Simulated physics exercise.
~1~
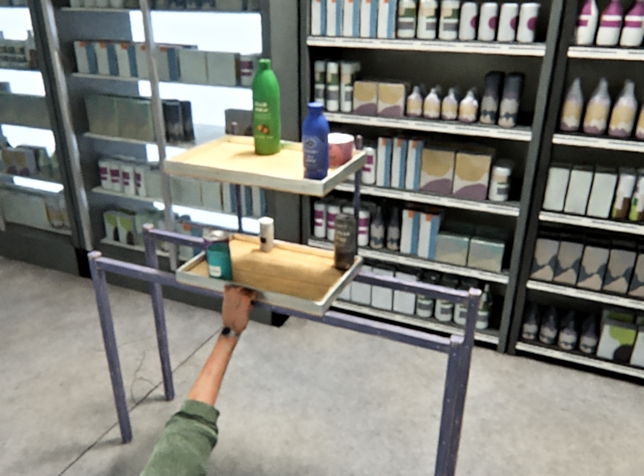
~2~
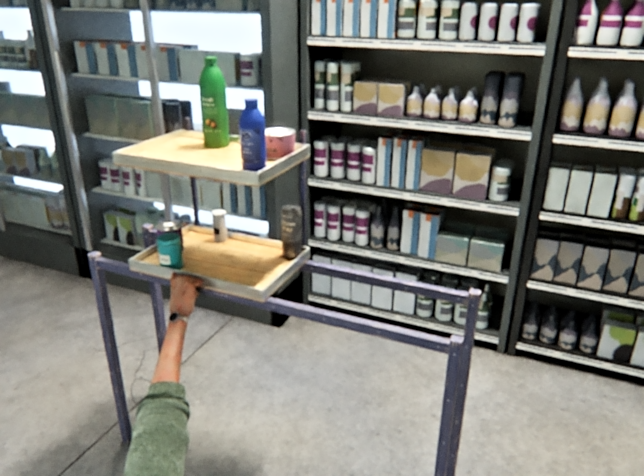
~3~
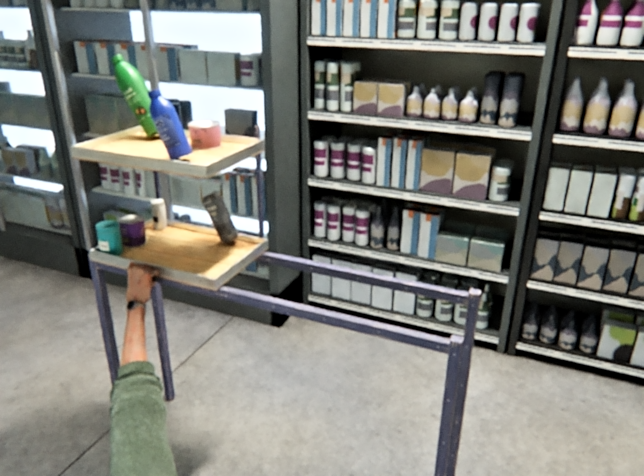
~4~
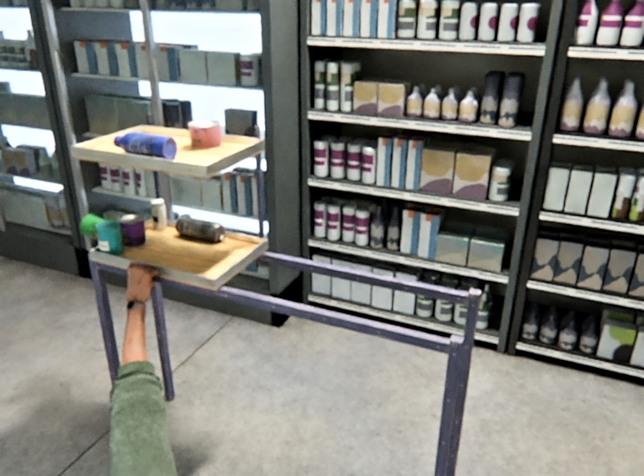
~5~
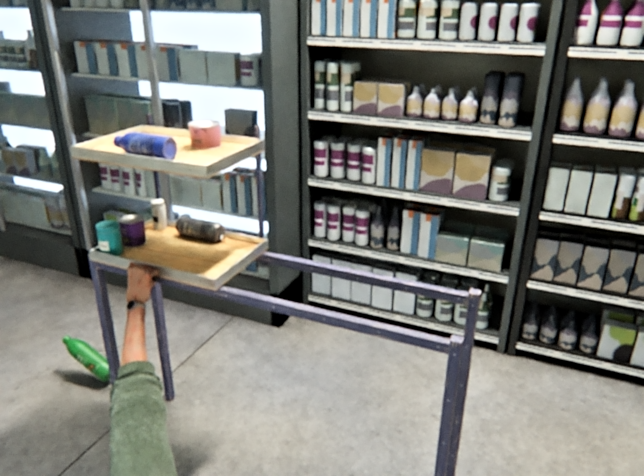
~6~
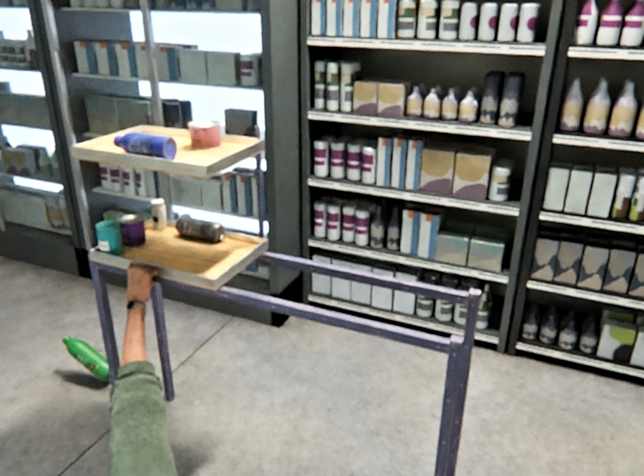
Green bottle toppling off a two-tier tray onto the floor as a hand slides it left, blue bottle and grey can tipping over.
